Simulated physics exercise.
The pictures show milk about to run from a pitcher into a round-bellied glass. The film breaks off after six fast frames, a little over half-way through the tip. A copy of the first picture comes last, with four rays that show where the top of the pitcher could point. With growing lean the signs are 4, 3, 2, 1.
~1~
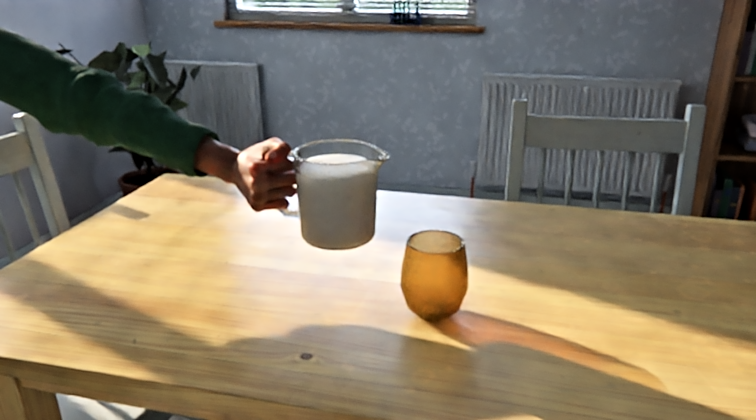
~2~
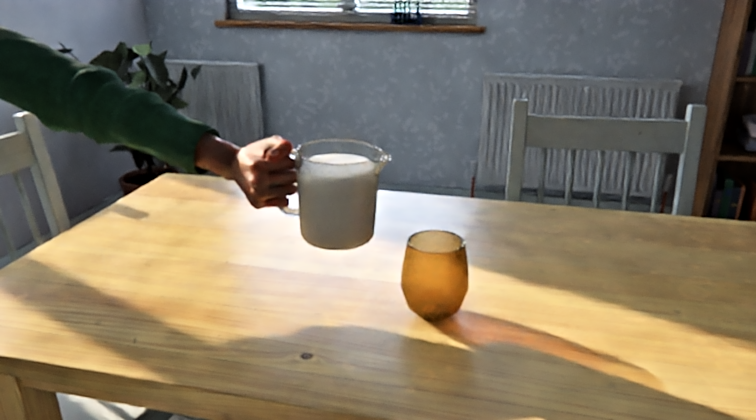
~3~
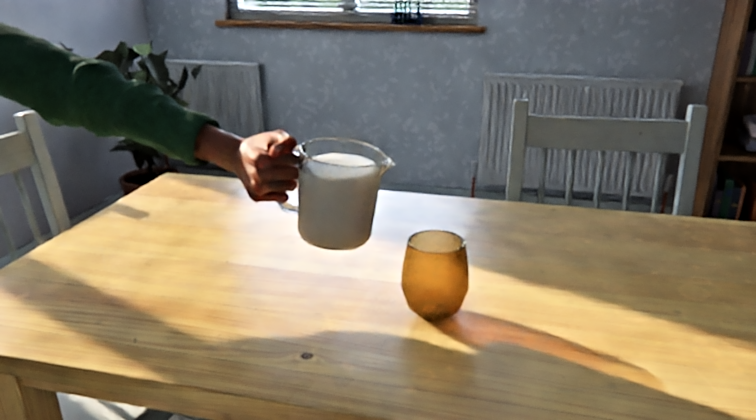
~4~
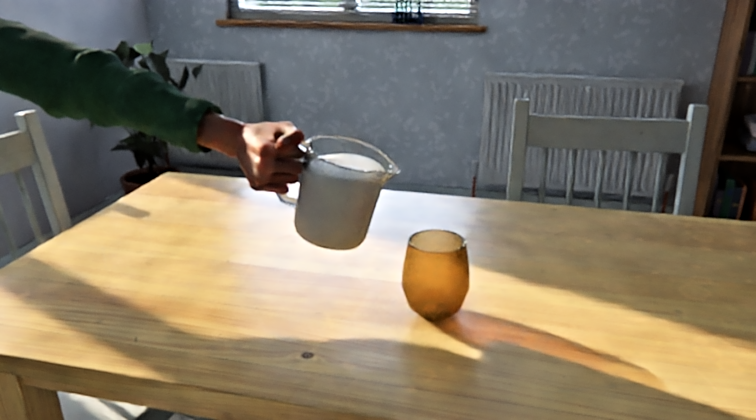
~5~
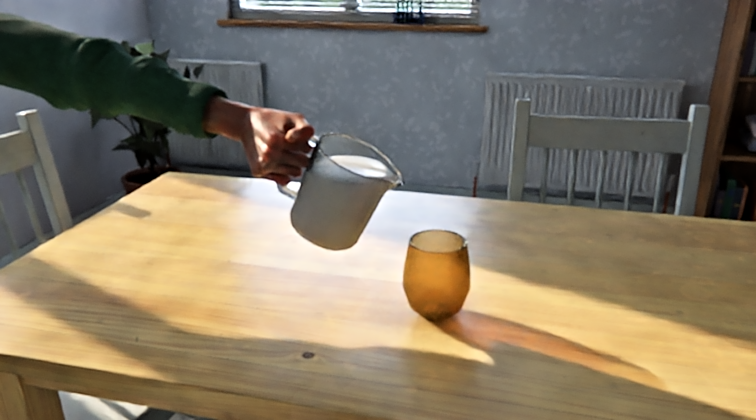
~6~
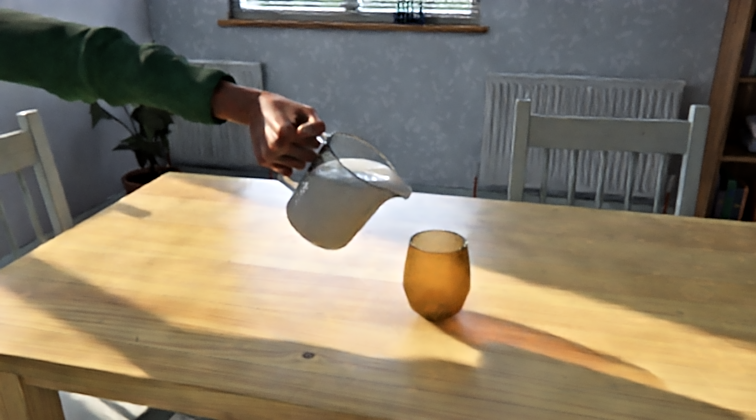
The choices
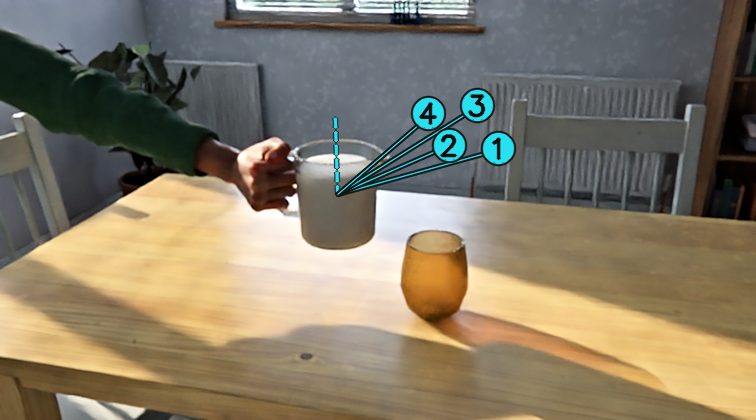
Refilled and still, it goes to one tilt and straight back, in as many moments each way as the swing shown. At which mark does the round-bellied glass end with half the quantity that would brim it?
Mark 3 does it best.
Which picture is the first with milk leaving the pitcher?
Picture 6.
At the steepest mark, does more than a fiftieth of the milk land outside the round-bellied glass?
Yes.
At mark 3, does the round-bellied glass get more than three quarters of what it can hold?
No, it does not.
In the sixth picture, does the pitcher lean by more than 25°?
Yes, it does.
On the marked copy, 1 at (482, 154); 2 at (434, 152); 3 at (463, 115); 4 at (417, 126).
With 1, the round-bellied glass ends with about 64 % of what it can hold; 13 % of the milk is spilt.
With 2, the round-bellied glass ends with about 62 % of what it can hold; 3 % of the milk is spilt.
With 3, the round-bellied glass ends with about 48 % of what it can hold.
With 4, the round-bellied glass ends with about 35 % of what it can hold.
